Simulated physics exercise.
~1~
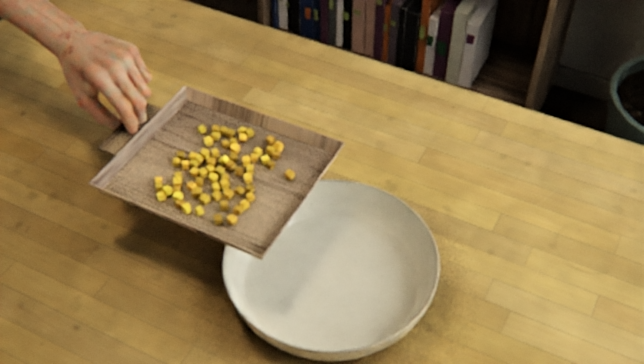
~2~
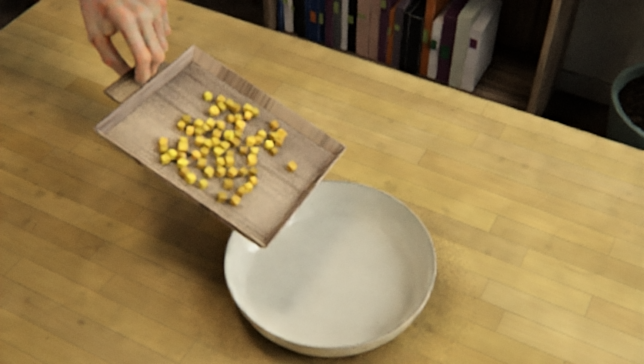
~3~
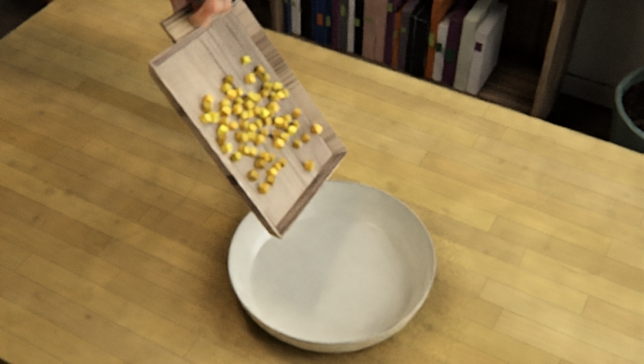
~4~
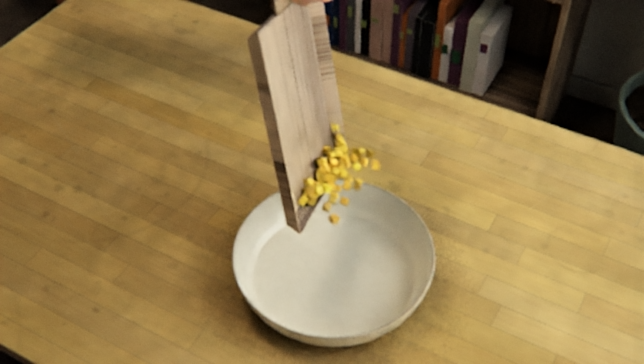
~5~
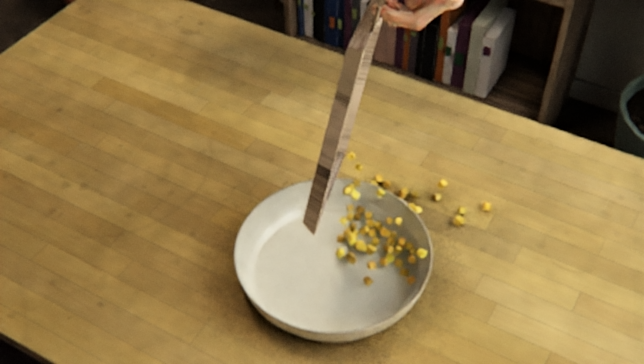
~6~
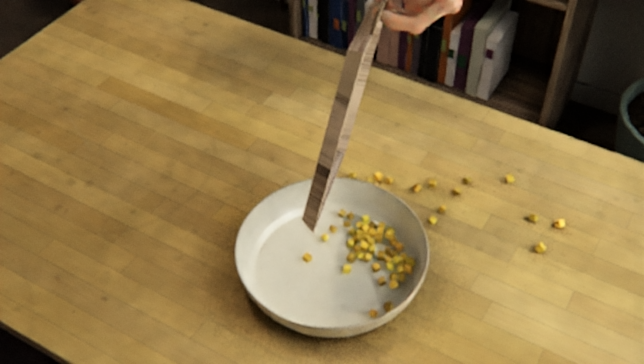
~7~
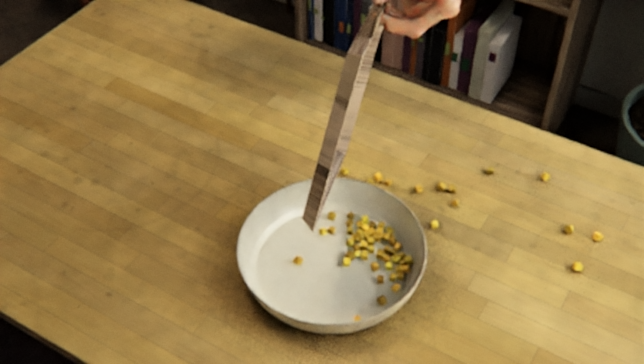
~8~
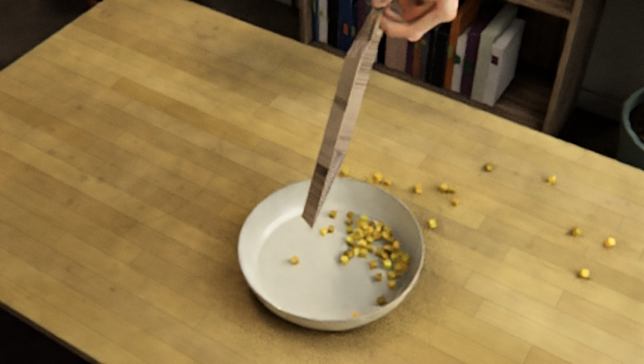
On a wooden table, a hand tips yellow cubes into a pan, spilling some outside.
